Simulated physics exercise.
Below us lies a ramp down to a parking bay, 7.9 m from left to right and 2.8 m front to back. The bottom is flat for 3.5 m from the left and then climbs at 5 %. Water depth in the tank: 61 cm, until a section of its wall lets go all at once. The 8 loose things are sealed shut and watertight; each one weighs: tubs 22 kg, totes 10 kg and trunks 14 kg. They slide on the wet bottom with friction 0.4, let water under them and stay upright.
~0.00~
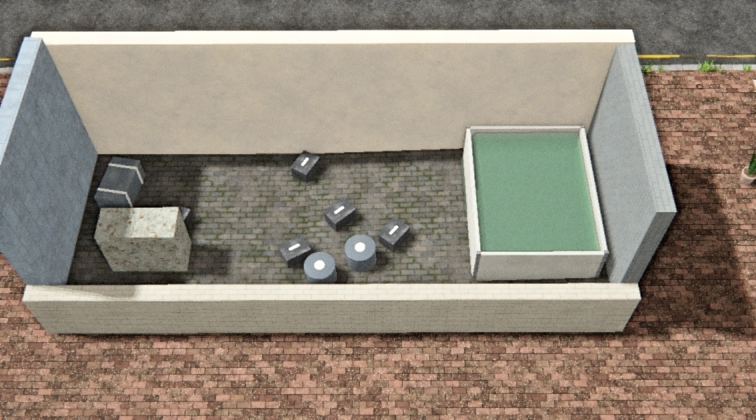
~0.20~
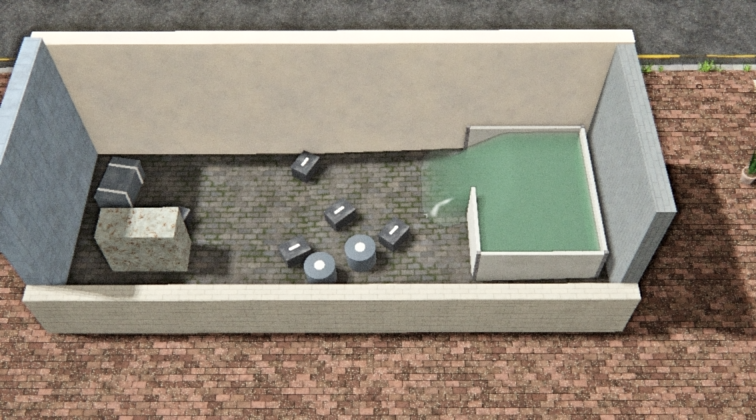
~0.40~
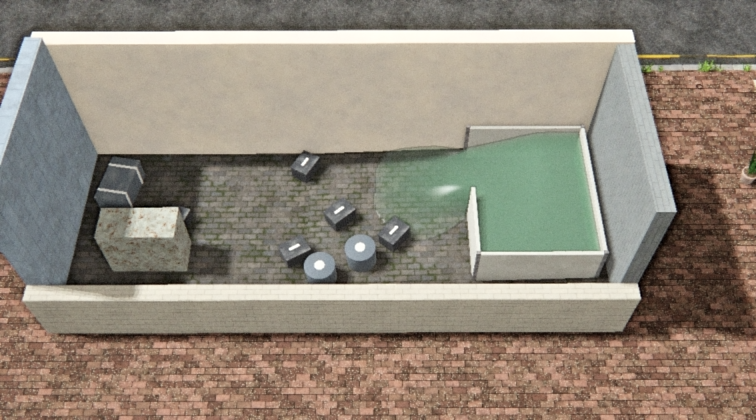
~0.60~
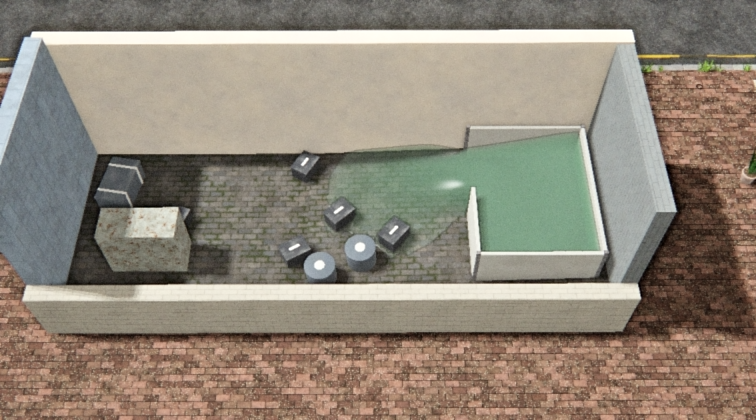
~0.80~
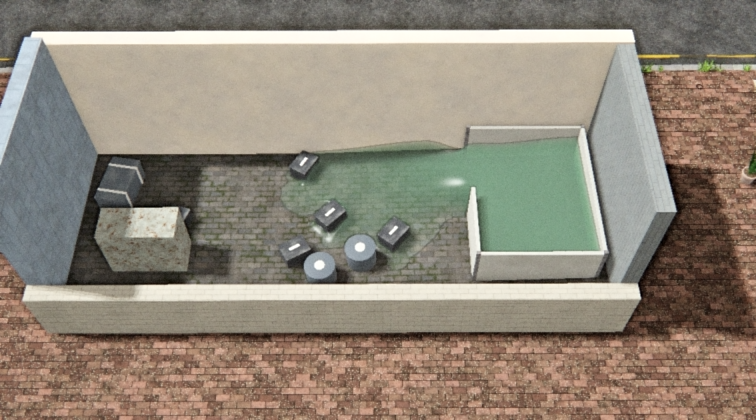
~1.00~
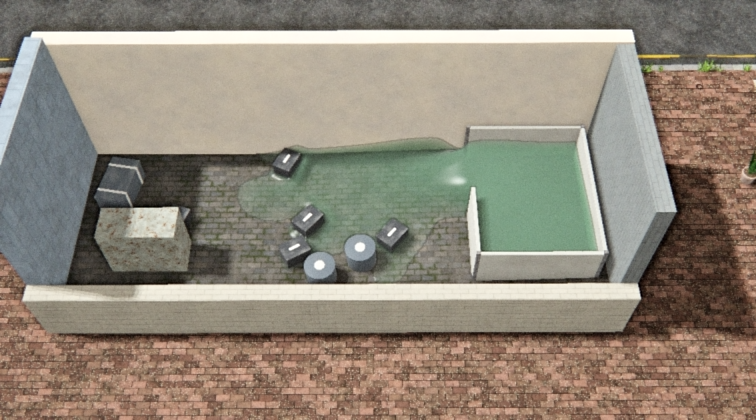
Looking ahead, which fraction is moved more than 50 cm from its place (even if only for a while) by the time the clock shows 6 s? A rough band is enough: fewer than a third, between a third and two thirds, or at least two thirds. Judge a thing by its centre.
Looks like a fair share, a third to two thirds.
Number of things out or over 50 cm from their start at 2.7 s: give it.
Answer: 4.
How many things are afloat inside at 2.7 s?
Answer: 4.
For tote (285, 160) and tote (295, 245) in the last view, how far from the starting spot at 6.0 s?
Respectively, 300 cm and 30 cm.
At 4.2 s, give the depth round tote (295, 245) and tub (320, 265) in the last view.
Some 14 cm at the first, some 4 cm at the second.
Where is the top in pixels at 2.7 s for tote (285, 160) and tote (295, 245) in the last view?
Roughly (122, 173), then roughly (234, 284).
After 1.4 s 2 of 8 are over 50 cm from their spots; 0 afloat.
After 2.7 s 4 of 8 are over 50 cm from their spots; 4 afloat.
After 4.2 s 4 of 8 are over 50 cm from their spots; 5 afloat.
After 6.0 s 4 of 8 are over 50 cm from their spots, and 5 have been at some point; 5 afloat.
